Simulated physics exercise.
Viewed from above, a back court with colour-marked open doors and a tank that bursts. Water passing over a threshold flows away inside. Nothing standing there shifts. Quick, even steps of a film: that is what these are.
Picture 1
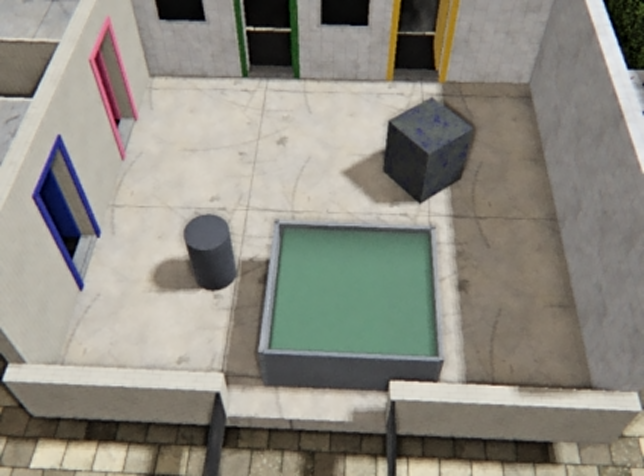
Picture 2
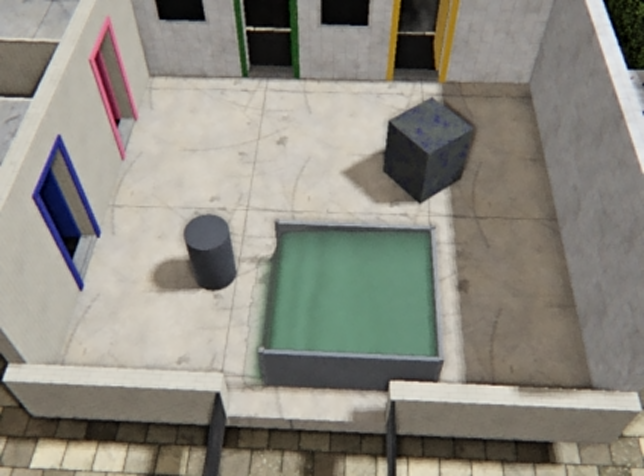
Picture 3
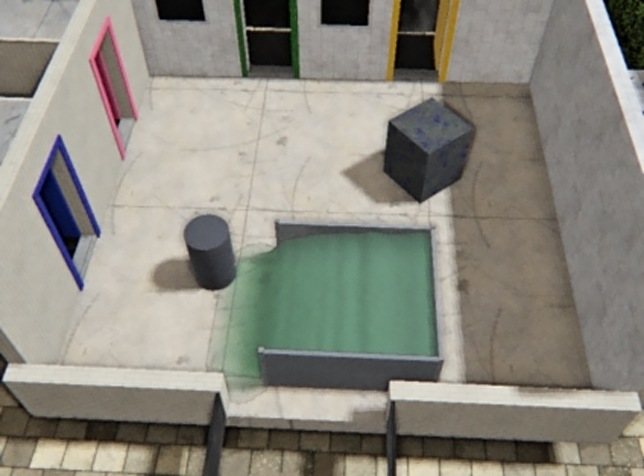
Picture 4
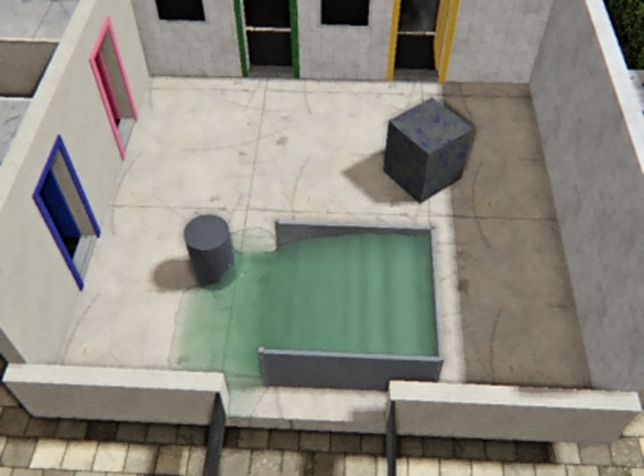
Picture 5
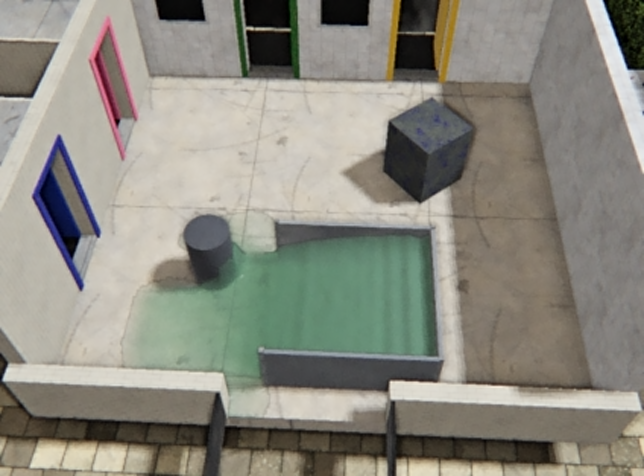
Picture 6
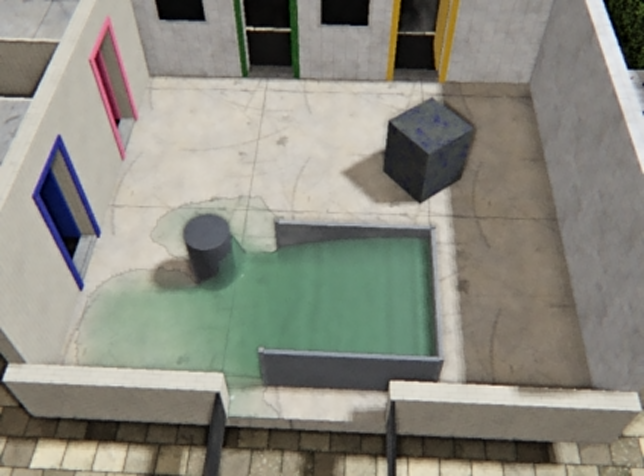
Green water pours out of the tank's open left side and spreads around the dark cylinder.
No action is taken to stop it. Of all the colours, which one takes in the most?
The blue one.
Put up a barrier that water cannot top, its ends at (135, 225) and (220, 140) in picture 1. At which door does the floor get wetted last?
It's the door marked yellow.
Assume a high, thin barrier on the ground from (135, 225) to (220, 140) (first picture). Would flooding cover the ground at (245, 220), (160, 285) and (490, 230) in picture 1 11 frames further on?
Taking the three spots in turn: Swamped, swamped, spared.
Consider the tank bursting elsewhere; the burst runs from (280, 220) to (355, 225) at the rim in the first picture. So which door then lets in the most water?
Answer: The green-painted one.
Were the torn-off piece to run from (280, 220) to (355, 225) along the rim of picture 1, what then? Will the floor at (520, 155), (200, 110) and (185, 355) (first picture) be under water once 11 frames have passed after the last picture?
The first spot is left untouched, the second soaked through, the third left untouched.
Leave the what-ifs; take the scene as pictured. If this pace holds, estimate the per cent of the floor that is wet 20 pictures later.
That should be about 50 %.
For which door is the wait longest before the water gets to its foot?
The final one is the yellow-painted one.
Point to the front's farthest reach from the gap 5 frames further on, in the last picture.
The front tops out at about (125, 155).
A moment on, water covers 30 % of the floor; blue door a trickle in, yellow door not reached, pink door not reached, green door not reached.
Next, water covers 45 % of the floor; blue door a lot in, yellow door not reached, pink door a trickle in, green door not reached.
Then, water covers 50 % of the floor; blue door a lot in, yellow door not reached, pink door a trickle in, green door wet at the sill, nothing in.
Later, water covers 65 % of the floor; blue door a lot in, yellow door wet at the sill, nothing in, pink door some in, green door a lot in.
In the end, water covers 95 % of the floor; blue door a lot in, yellow door wet at the sill, nothing in, pink door a lot in, green door a lot in; the blue door has let in the most.
